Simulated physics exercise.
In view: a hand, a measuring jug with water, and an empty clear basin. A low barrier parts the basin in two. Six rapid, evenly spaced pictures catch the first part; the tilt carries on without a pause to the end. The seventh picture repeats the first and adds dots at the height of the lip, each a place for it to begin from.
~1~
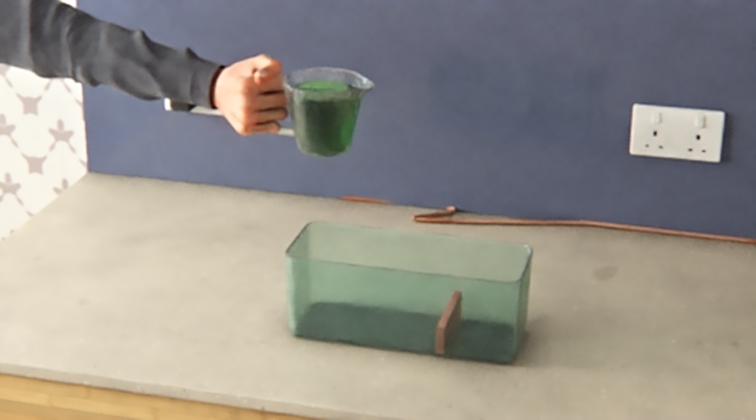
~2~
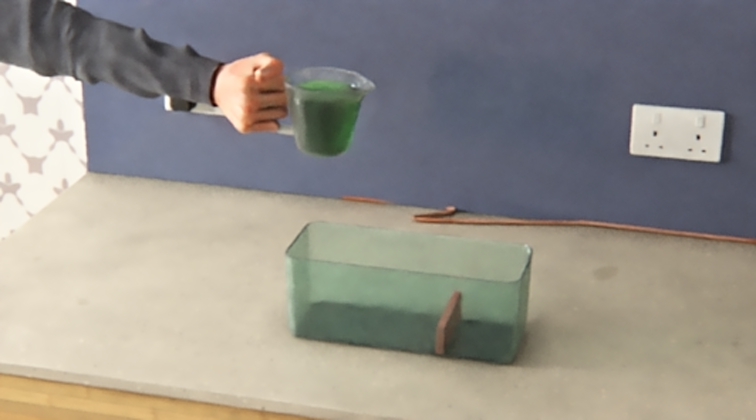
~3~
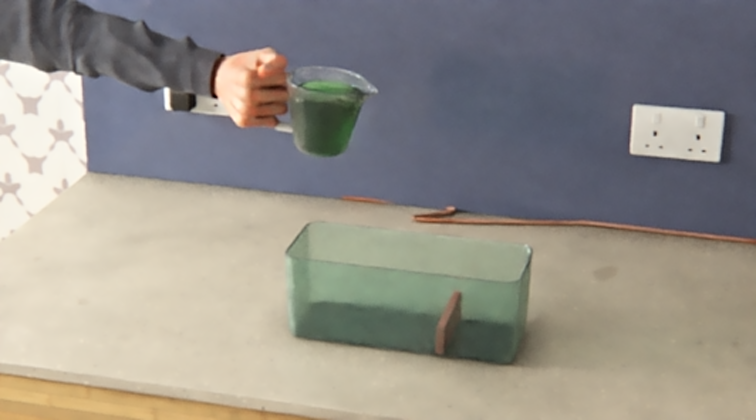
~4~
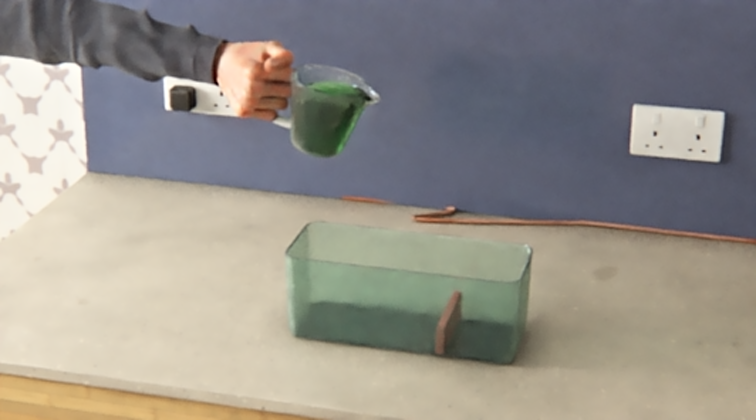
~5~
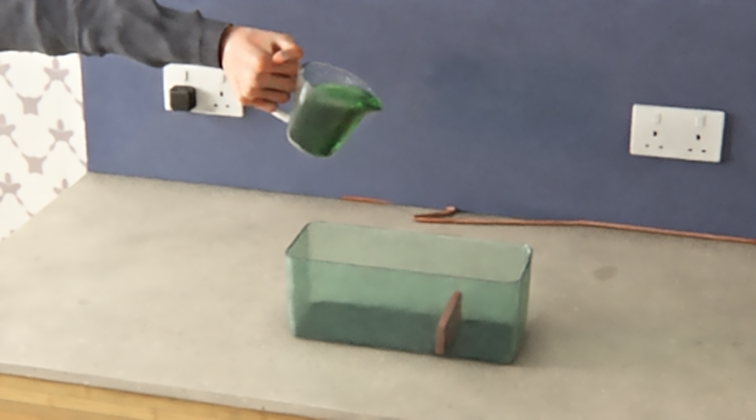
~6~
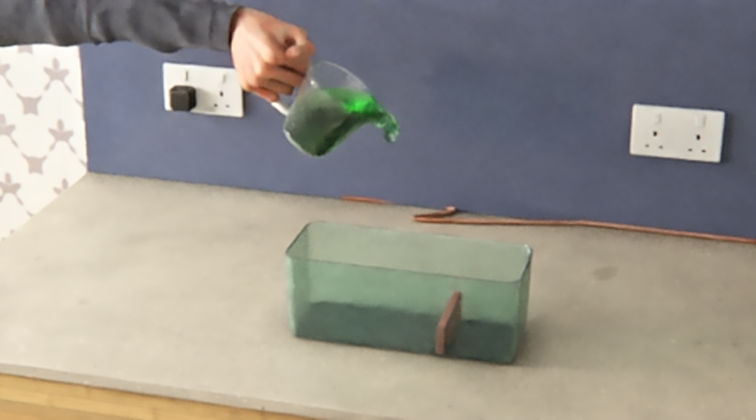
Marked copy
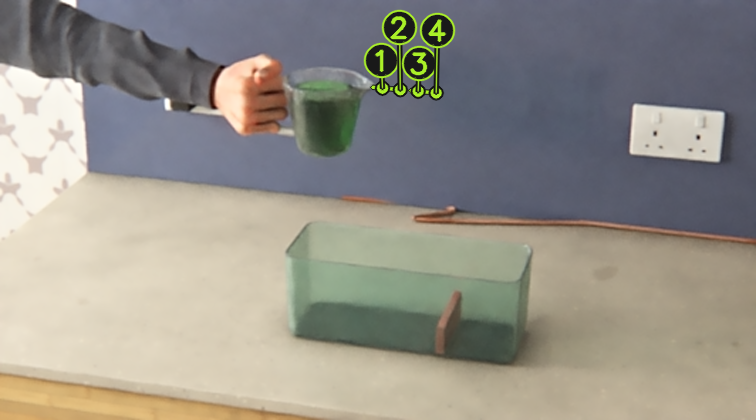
A hand tilts a jug of green liquid rightward above a clear basin until liquid passes its lip.
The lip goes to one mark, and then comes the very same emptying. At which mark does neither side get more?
The best place is 2.
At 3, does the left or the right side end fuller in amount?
More ends on the right.
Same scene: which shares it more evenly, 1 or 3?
Place 3.
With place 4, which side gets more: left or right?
The right side.
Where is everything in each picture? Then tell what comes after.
In the first frame, upright, lip at (372, 87); basin from (289, 333) to (515, 362); top of the wall at (450, 308); nothing has left yet.
In the second frame, upright, lip at (373, 88); nothing has left yet.
In the third frame, tipped about 6°, lip at (376, 93); nothing has left yet.
In the fourth frame, tipped about 14°, lip at (379, 100); nothing has left yet.
In the fifth frame, tipped about 23°, lip at (381, 109); water is over the lip, down to (381, 109).
In the sixth frame, tipped about 35°, lip at (382, 121); water is over the lip, down to (390, 139).
In lime, 1 at (382, 88); 2 at (400, 89); 3 at (418, 91); 4 at (436, 92).
If 1 is chosen, about 87 % ends left of the wall and 10 % right of it; 3 % is lost outside.
If 2 is chosen, about 55 % ends left of the wall and 44 % right of it.
If 3 is chosen, about 23 % ends left of the wall and 77 % right of it.
If 4 is chosen, about 19 % ends left of the wall and 79 % right of it.
